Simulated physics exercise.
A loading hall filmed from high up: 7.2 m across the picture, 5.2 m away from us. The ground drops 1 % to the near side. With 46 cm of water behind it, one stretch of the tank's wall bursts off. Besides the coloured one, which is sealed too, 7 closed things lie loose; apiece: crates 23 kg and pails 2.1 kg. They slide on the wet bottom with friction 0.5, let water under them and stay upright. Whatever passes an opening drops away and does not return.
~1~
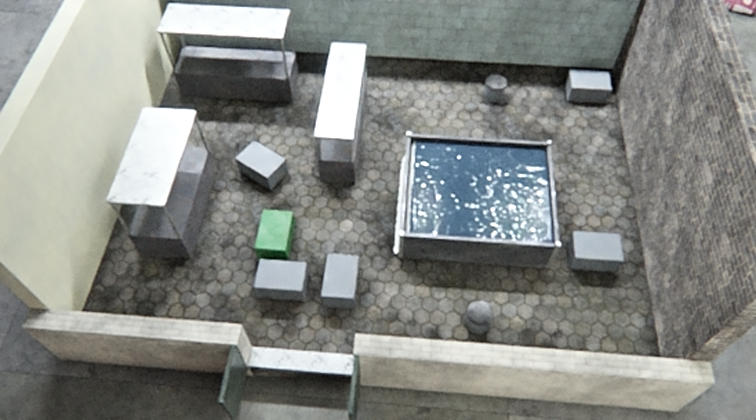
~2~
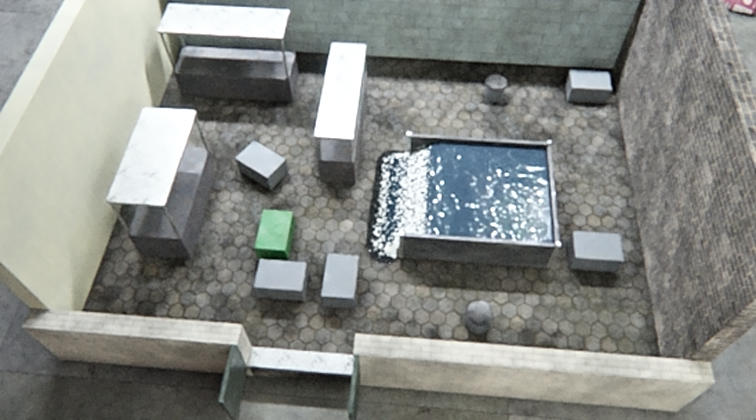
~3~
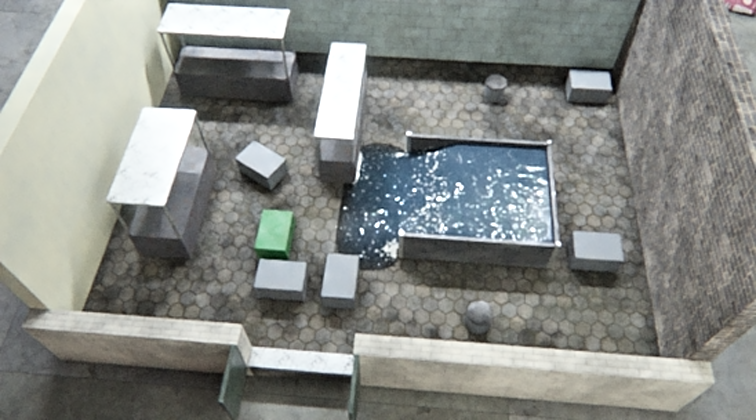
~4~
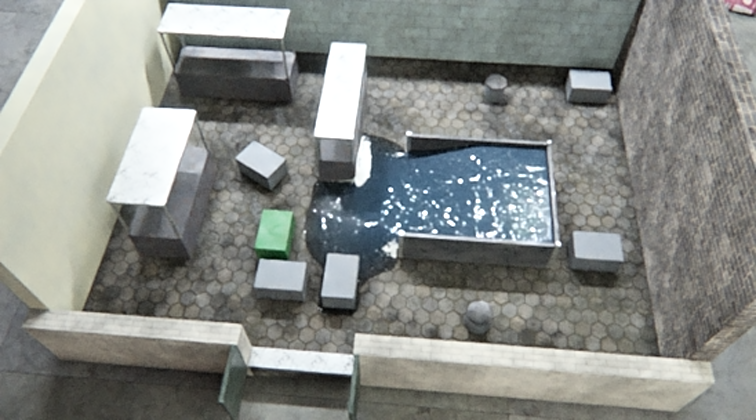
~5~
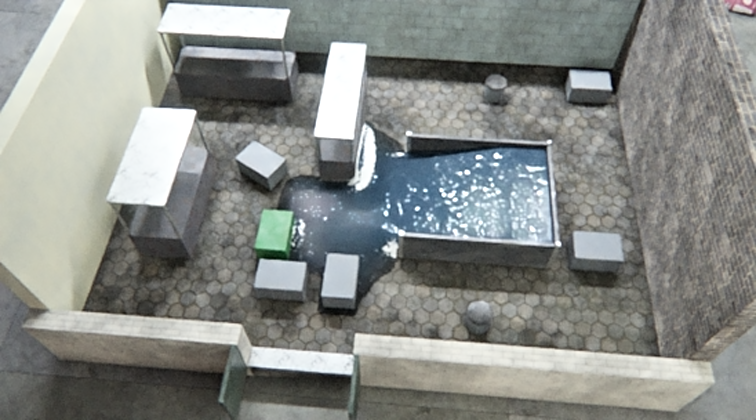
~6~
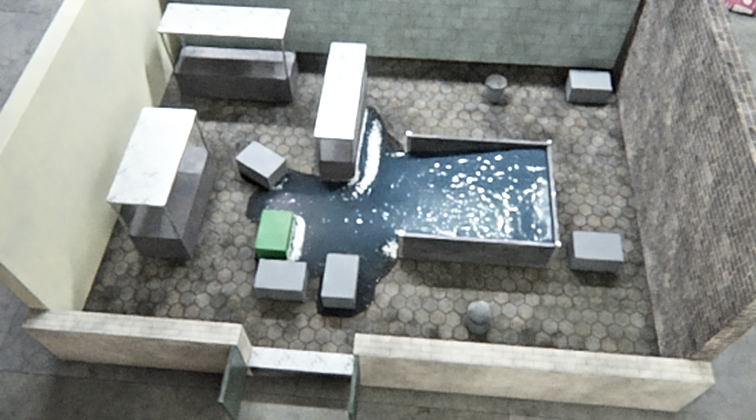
Water pours out of the tank's open left side and spreads around the still green crate.
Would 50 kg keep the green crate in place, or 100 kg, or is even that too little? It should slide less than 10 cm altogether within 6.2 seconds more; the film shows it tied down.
For it, only the higher weight holds it.
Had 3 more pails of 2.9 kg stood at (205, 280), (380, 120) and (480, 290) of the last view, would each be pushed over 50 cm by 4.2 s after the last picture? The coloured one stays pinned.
In turn: More, more, under.
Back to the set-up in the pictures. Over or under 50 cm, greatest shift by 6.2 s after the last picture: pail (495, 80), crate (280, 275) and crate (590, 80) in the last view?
In turn: Over, more, short of it.
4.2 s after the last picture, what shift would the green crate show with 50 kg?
About 120 cm.
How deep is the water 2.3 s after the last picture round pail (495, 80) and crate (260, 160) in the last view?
Roughly 3 and 6 cm.
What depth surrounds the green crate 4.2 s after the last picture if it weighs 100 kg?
About 6 cm.
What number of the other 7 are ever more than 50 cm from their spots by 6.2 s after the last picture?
That makes 3.
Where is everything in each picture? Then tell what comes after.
The first frame shows the green crate at (274, 229) rests on the ground; 3.2 m2 under water; 0 of 8 have shifted.
The second frame shows the green crate at (274, 229), on the bottom; water covers 3.9 m2; 0 of 8 have shifted.
The third frame shows the green crate at (274, 229), on the bottom; 4.7 m2 under water; 0 of 8 have shifted.
The fourth frame shows the green crate at (274, 229) rests on the ground; water covers 5.4 m2; 0 of 8 have shifted.
The fifth frame shows the green crate at (274, 229) rests on the ground; 6.1 m2 under water; 0 of 8 have shifted.
The sixth frame shows the green crate at (274, 229), on the bottom; 6.6 m2 under water; 0 of 8 have shifted.
Then, 0.6 s after the last picture the green crate would be 18 cm from its start with 50 kg and 0 cm from its start with 100 kg; 14 cm of water round it then.
Then, 2.3 s after the last picture the green crate would be 103 cm from its start with 50 kg and 0 cm from its start with 100 kg; 8 cm of water round it then.
Then, 4.2 s after the last picture the green crate would be 115 cm from its start with 50 kg and 0 cm from its start with 100 kg; 6 cm of water round it then.
Then, 6.2 s after the last picture the green crate would be 115 cm from its start with 50 kg and 0 cm from its start with 100 kg; 5 cm of water round it then.
